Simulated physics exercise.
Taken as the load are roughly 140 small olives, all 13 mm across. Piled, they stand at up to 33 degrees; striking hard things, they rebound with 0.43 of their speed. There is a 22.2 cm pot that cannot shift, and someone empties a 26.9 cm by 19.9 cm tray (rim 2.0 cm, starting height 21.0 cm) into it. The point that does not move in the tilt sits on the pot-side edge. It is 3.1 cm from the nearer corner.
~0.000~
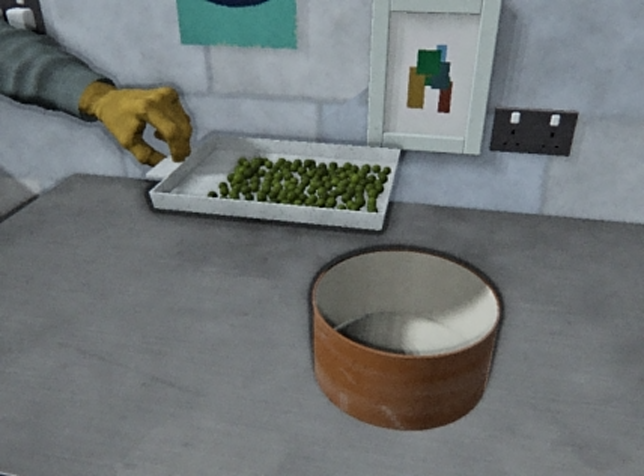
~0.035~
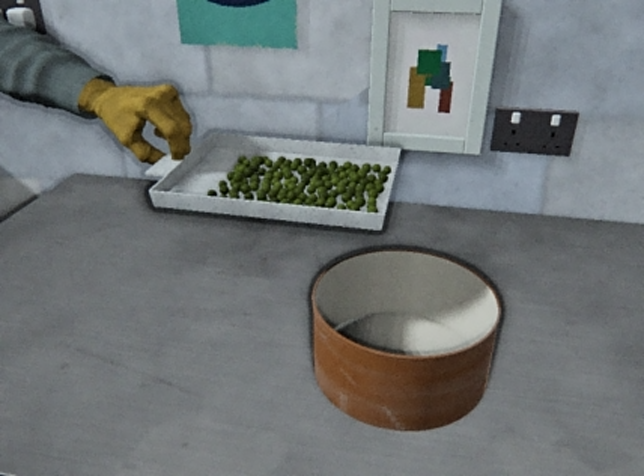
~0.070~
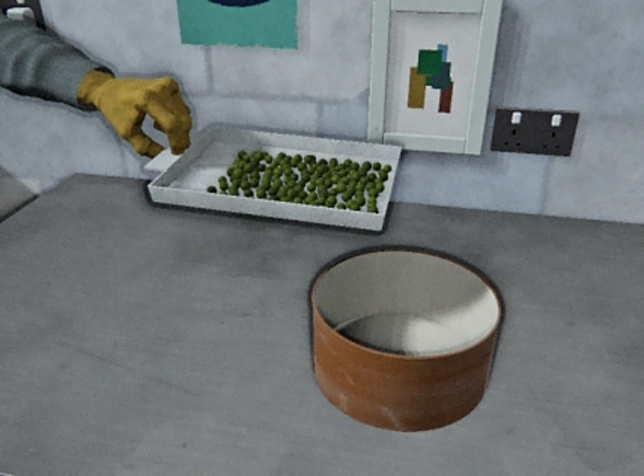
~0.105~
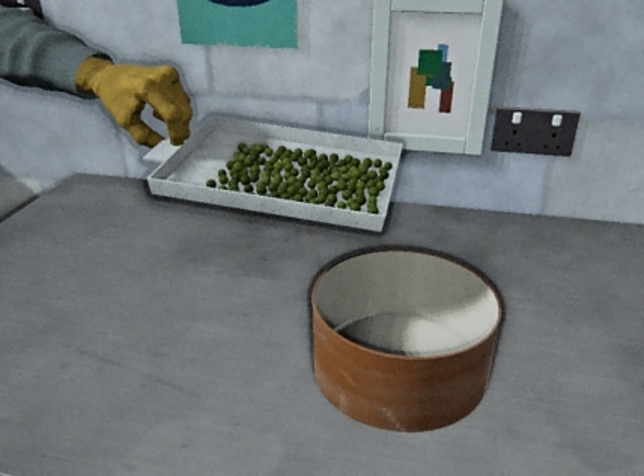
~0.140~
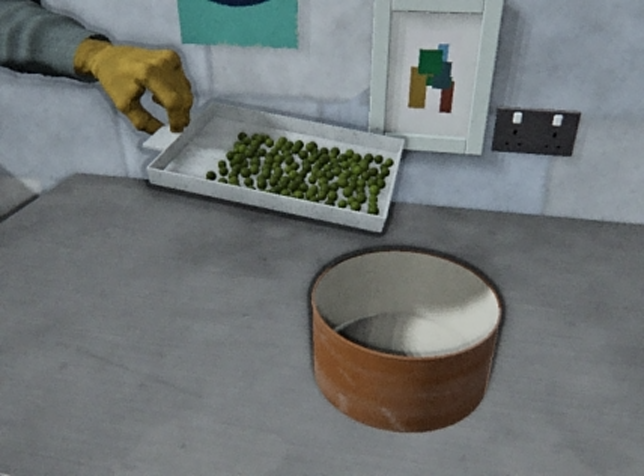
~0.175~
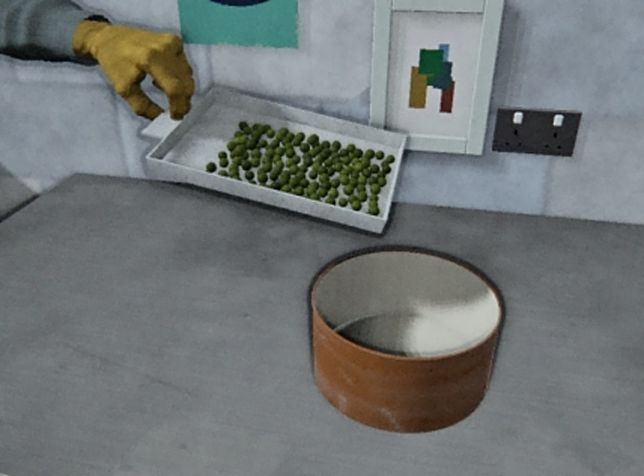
On a grey countertop against a pale block wall, a yellow-gloved hand holds the left end of a white tray of small green olives and gradually raises it, tilting the tray rightward behind a round brown pot.
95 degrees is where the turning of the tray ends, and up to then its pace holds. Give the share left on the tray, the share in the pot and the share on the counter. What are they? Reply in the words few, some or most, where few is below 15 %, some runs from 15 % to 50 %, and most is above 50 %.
Shares - left on the tray: Few; pot: Most; counter: Few.
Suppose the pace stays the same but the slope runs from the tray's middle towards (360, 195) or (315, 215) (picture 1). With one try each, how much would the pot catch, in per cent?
That would be close to 80 per cent, then close to 65 per cent.
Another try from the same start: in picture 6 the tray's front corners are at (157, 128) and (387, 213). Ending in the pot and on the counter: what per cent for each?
In the pot: 55 per cent; on the counter: 45 per cent.
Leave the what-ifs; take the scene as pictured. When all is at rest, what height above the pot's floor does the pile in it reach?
My guess is around 3.0 centimetres.
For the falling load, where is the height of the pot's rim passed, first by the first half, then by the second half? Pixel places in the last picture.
(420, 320) or so first, later (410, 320).
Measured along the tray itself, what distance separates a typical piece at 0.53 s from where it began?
Displacement on the tray: Roughly 3 cm.
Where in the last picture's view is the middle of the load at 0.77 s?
At that moment the load's centre is around (374, 147).
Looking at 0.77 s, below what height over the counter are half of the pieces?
Height: Around 30 cm.
After 0.53 s, tilt 53 degrees; the tray holds 100 %, the pot 0 %.
Then, at 0.77 s, tilt 80 degrees; the tray holds 100 %, the pot 0 %.
Then, at 1.12 s, tilt 95 degrees; the tray holds 15 %, the pot 65 %.
At rest (2.1 s), tray 0 %, pot 95 %, counter 5 %.
